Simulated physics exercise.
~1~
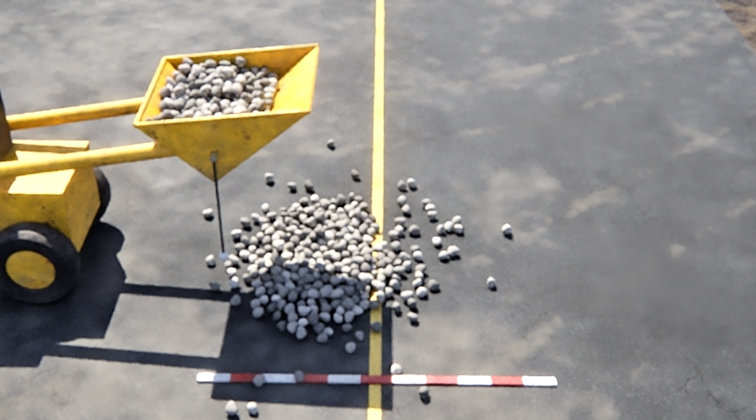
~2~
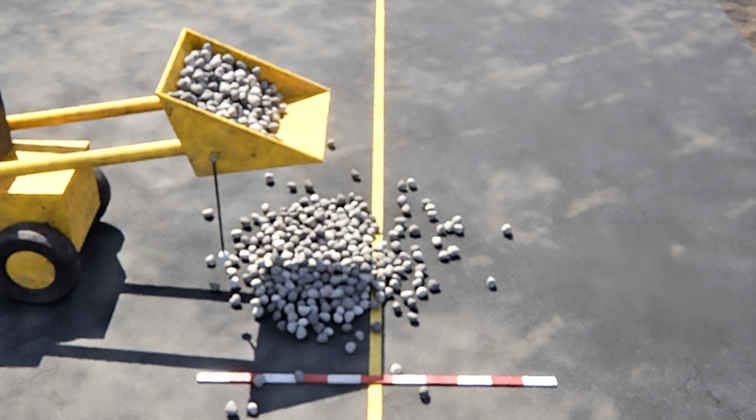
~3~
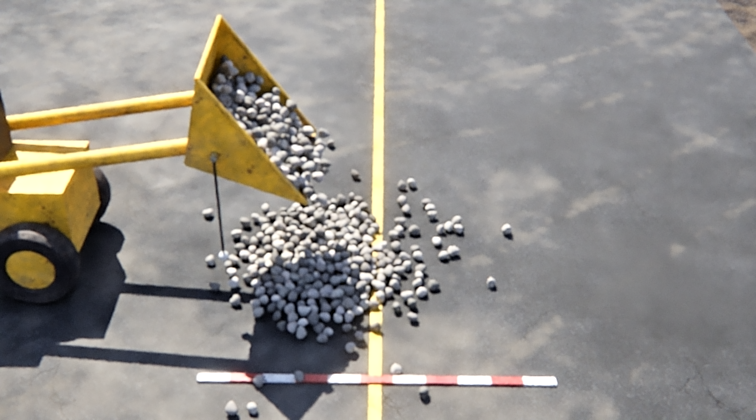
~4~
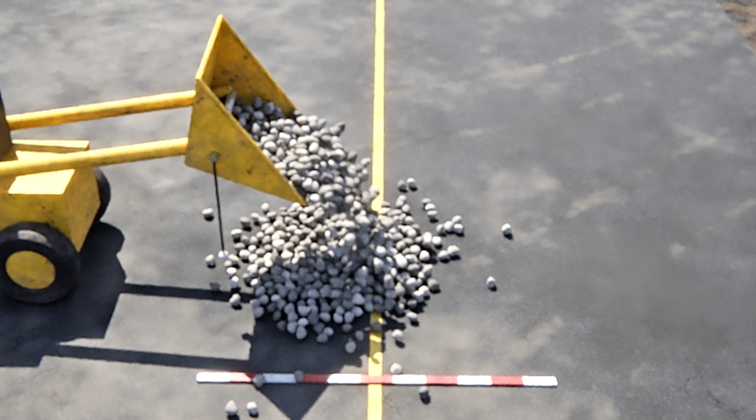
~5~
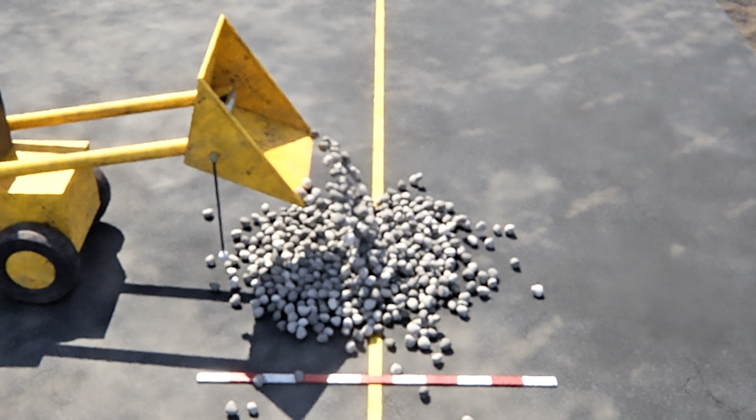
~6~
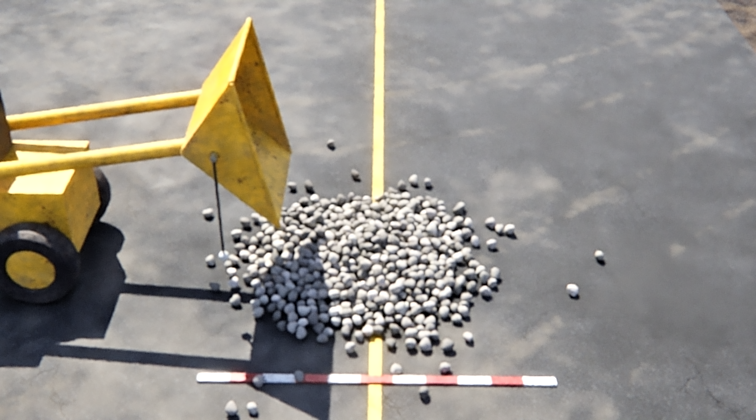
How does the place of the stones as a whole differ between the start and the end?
At the start, some stones are up in the bucket and the rest lie mostly left of the yellow line. At the end, they are all on the ground, lower and farther right as a whole, in a wider pile across the line.
